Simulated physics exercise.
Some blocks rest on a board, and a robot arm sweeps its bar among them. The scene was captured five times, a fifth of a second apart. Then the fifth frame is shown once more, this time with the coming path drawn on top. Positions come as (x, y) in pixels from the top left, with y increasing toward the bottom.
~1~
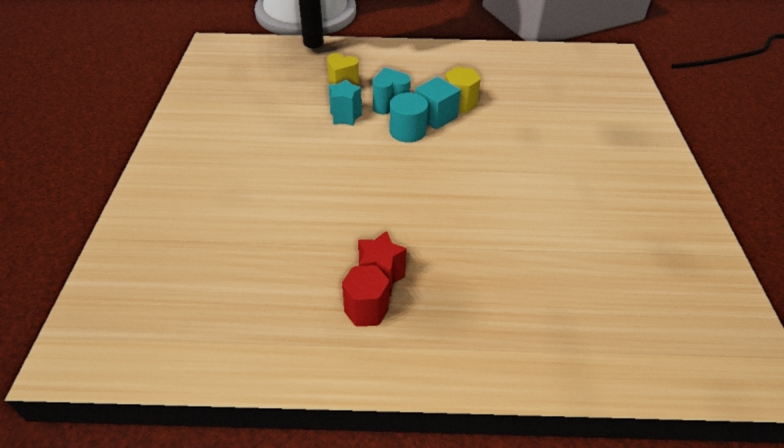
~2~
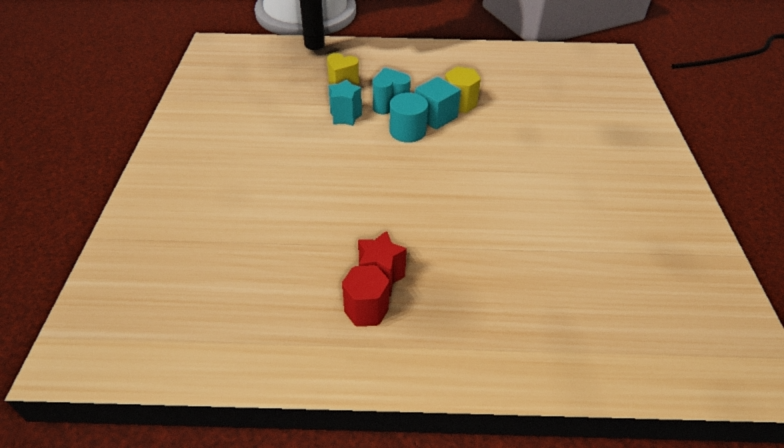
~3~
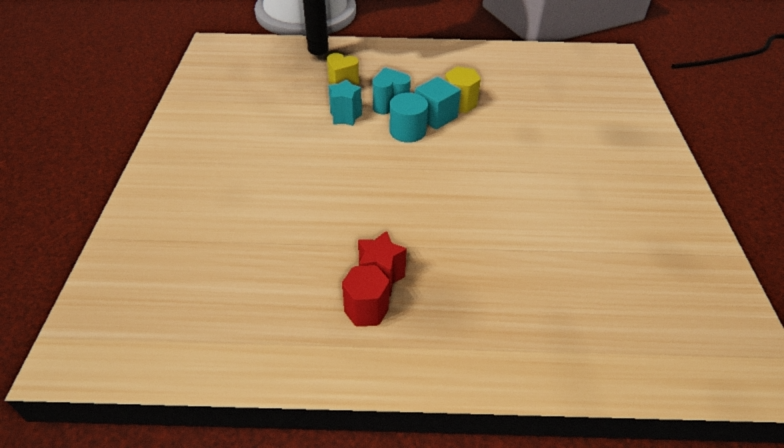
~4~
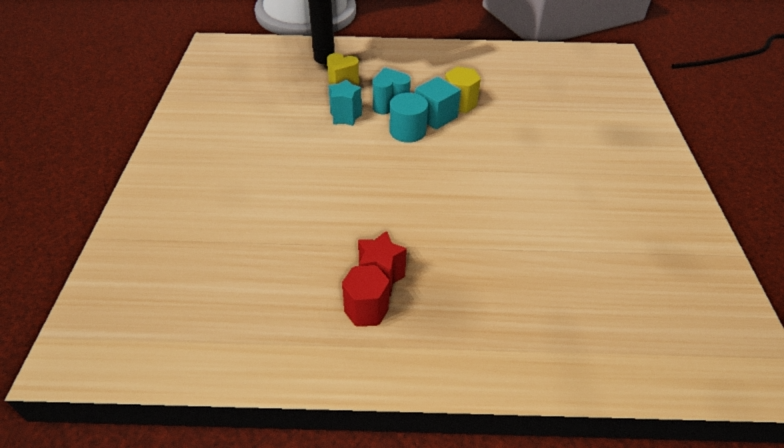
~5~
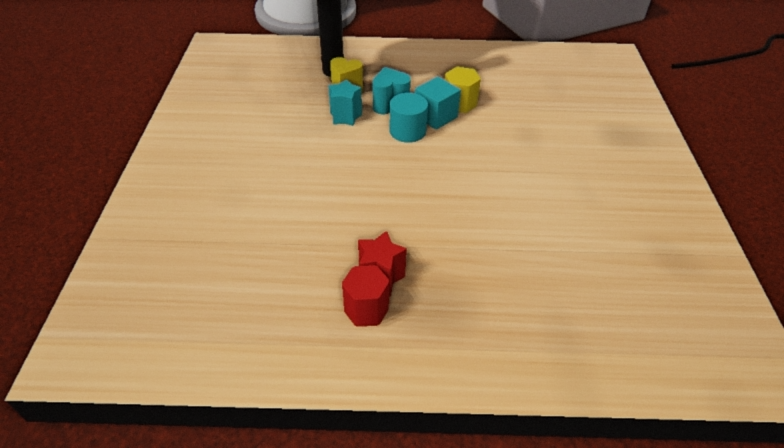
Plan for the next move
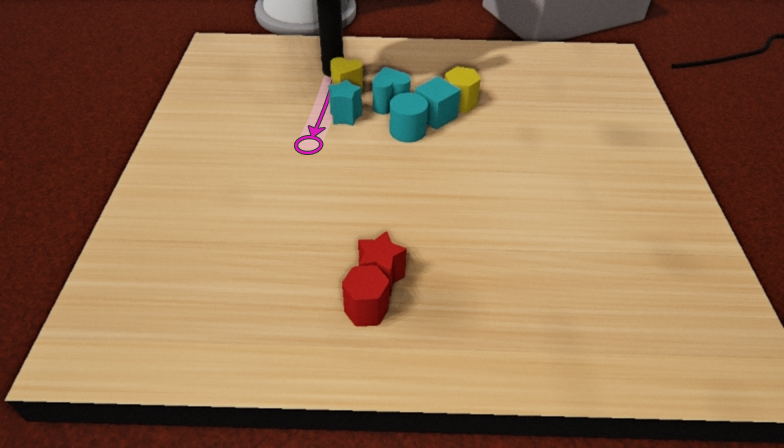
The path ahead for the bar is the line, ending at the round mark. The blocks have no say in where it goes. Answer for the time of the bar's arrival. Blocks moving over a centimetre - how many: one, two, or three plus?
I'm going with one.
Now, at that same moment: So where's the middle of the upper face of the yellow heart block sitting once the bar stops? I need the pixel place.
At the end it should sit near (351, 74).
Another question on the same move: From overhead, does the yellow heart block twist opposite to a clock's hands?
I'd say yes.
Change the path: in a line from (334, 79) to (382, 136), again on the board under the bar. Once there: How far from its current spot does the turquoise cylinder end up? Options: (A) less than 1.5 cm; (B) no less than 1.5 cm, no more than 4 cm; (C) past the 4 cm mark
Choice B: No less than 1.5 cm, no more than 4 cm.
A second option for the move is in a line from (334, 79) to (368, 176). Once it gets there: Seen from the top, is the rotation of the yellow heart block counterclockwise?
I believe so.
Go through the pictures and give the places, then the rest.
Tip of the bar (314, 44), middles of tops, turquoise star block (344, 89), yellow heart block (341, 61), turquoise heart block (391, 78), in the first frame.
Bar (315, 46), nothing pushed, in the second frame.
Bar (318, 51), nothing pushed, in the third frame.
Bar (325, 59), nothing pushed, in the fourth frame.
Bar (334, 72), turquoise star block (344, 89), yellow heart block (345, 65), turquoise heart block (391, 78), in the fifth frame.
The line goes from (334, 79) over (324, 110) to (309, 145).
What follows on the original path. One third of the way, bar (327, 93); turquoise star block (345, 90); yellow heart block (351, 74), turned 75° anticlockwise.
Two thirds of the way, bar (319, 114); turquoise star block (347, 92); yellow heart block (351, 74), turned 80° anticlockwise.
At the end, bar (308, 138); turquoise star block (347, 92); yellow heart block (351, 74), turned 80° anticlockwise; turquoise heart block unmoved.
